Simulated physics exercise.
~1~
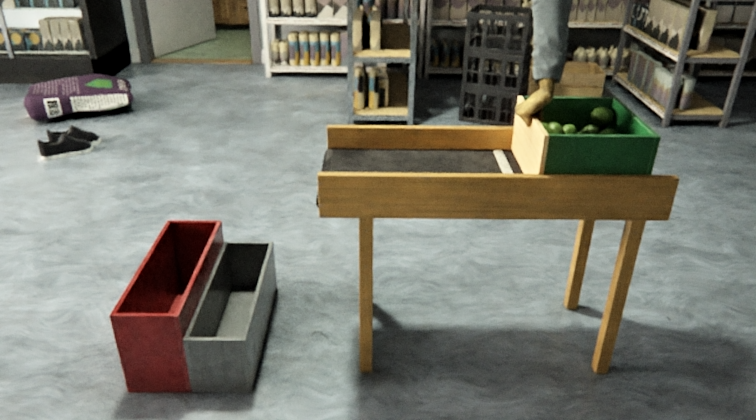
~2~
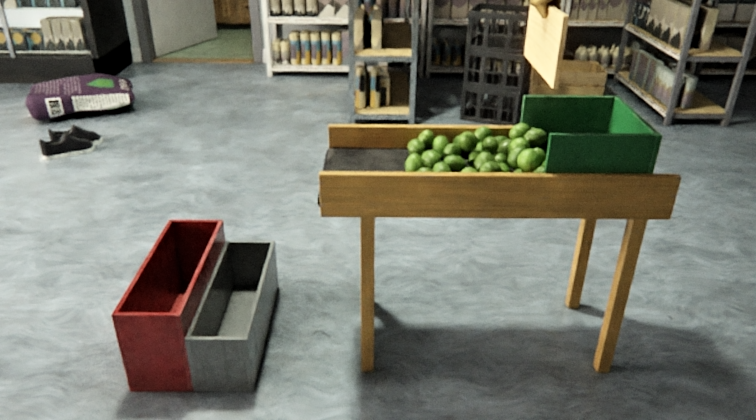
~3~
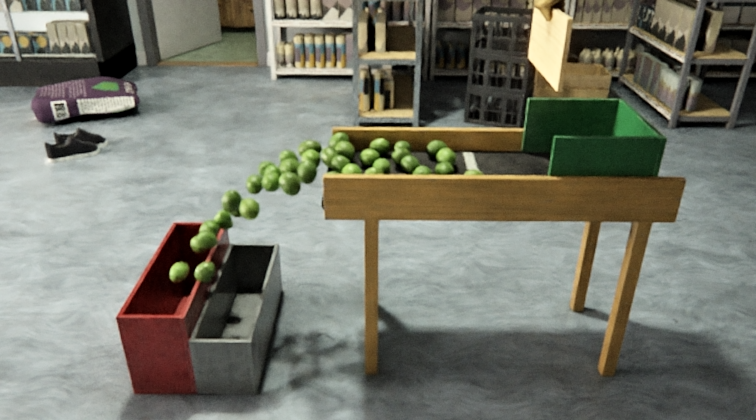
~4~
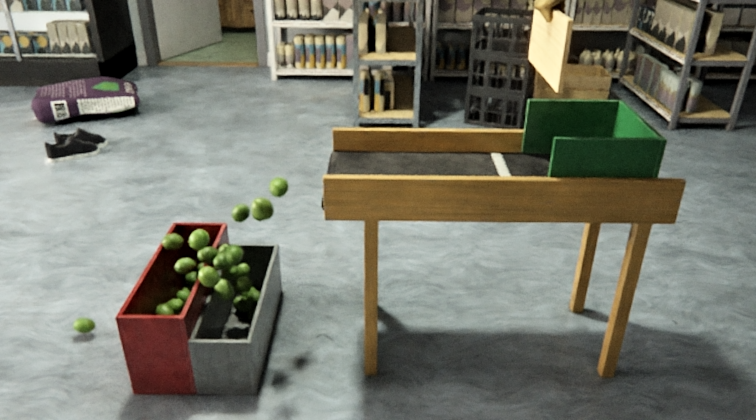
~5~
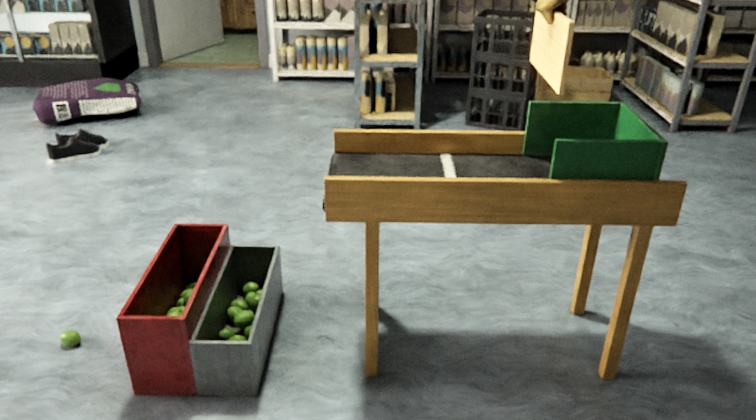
Green round fruit riding a belt leftward from a green pen, spilling into red and grey bins, one landing on the floor.
